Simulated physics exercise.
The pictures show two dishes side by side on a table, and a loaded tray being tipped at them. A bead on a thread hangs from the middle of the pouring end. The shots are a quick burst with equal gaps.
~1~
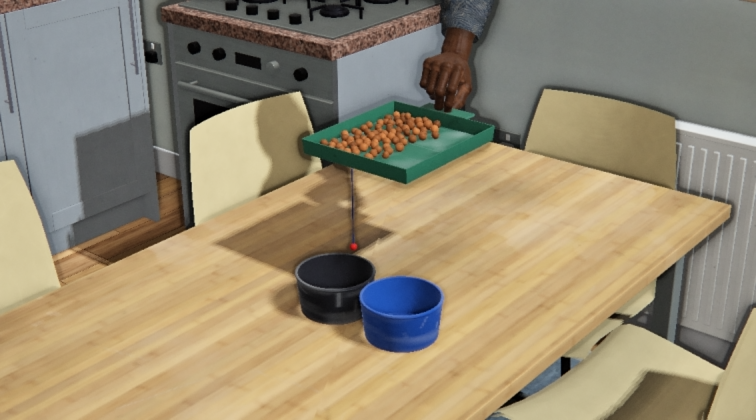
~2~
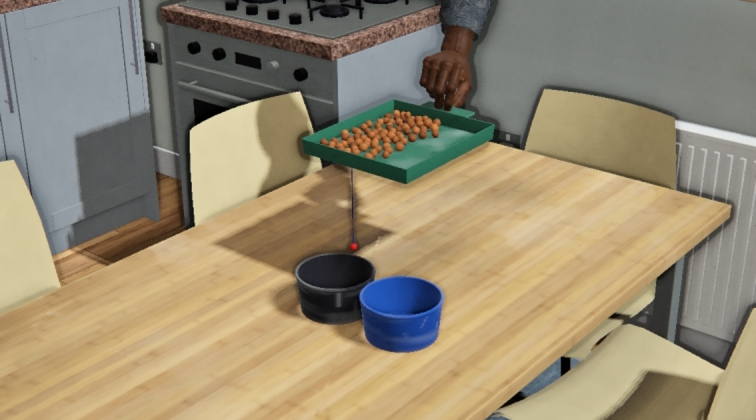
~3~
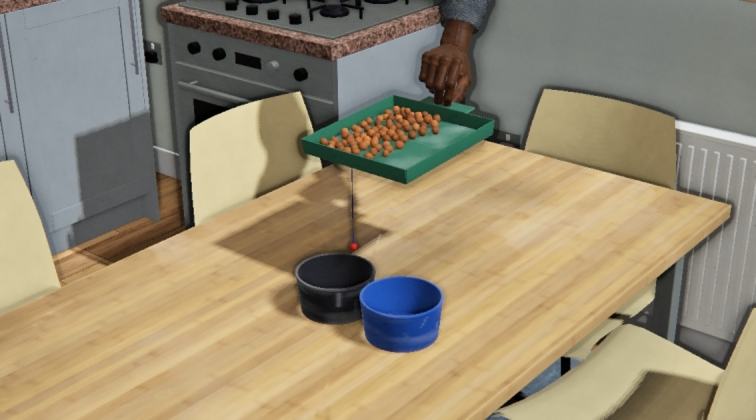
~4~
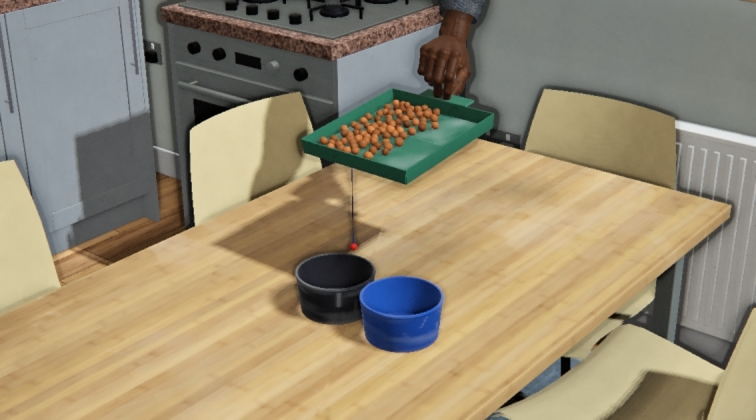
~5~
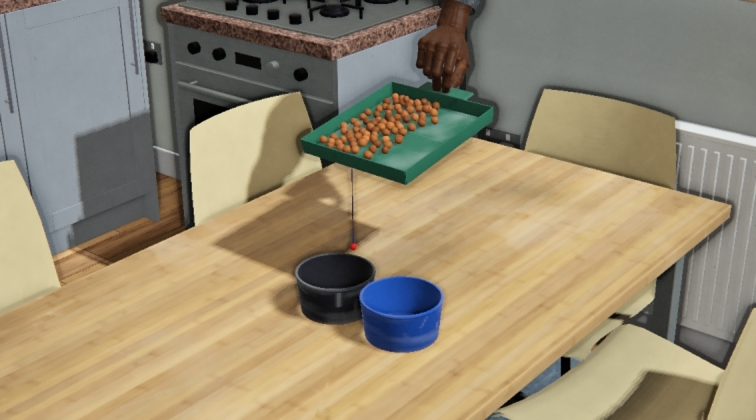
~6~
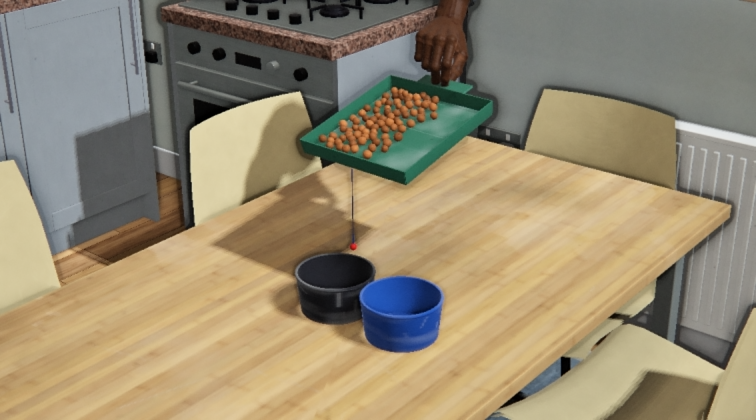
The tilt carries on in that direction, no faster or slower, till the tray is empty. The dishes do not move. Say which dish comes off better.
It favours the left-hand dish.
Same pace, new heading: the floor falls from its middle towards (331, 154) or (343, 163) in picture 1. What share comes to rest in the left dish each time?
First some 0, then 20 per cent.
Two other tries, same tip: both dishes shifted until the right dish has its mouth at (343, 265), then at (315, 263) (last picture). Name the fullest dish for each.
In turn: The right-hand dish; the right dish.
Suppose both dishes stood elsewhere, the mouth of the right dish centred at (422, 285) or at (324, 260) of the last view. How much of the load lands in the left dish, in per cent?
Roughly 10 per cent, and 0 per cent.
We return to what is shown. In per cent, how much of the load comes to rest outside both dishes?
Close to 30 per cent.
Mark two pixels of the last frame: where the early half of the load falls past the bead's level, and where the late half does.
The first part at (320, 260); the rest at (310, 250).
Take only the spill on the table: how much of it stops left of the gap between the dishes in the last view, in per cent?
About 100 per cent.
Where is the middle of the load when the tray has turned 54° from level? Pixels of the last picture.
At about (347, 139).
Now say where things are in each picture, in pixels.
The first picture shows corners of the pouring end (304, 139) and (406, 169), level; middle of the load (384, 134), hazelnuts; left dish (310, 300); right dish (376, 327); bead on its thread (353, 247).
The second picture shows corners of the pouring end (304, 139) and (406, 169), level; middle of the load (384, 133).
The third picture shows corners of the pouring end (304, 139) and (406, 169), tipped barely, level across its low end; middle of the load (384, 131).
The fourth picture shows corners of the pouring end (303, 139) and (405, 170), tipped a little, level across its low end; middle of the load (384, 127).
The fifth picture shows corners of the pouring end (302, 139) and (405, 170), tipped a little, level across its low end; middle of the load (383, 123).
The sixth picture shows corners of the pouring end (302, 139) and (404, 171), tipped a little, level across its low end; middle of the load (382, 119); left dish (310, 300); right dish (376, 327).
Just after the last frame, tray tipped steeply; every one on the tray.
A moment on, tray tipped right over; every one on the tray.
Further on, tray tipped past a quarter turn; about a tenth in the right dish; roughly two thirds in the left dish; roughly a quarter outside both.
When it is over, tray tipped past a quarter turn; about a tenth in the right dish; roughly two thirds in the left dish; roughly a quarter outside both.
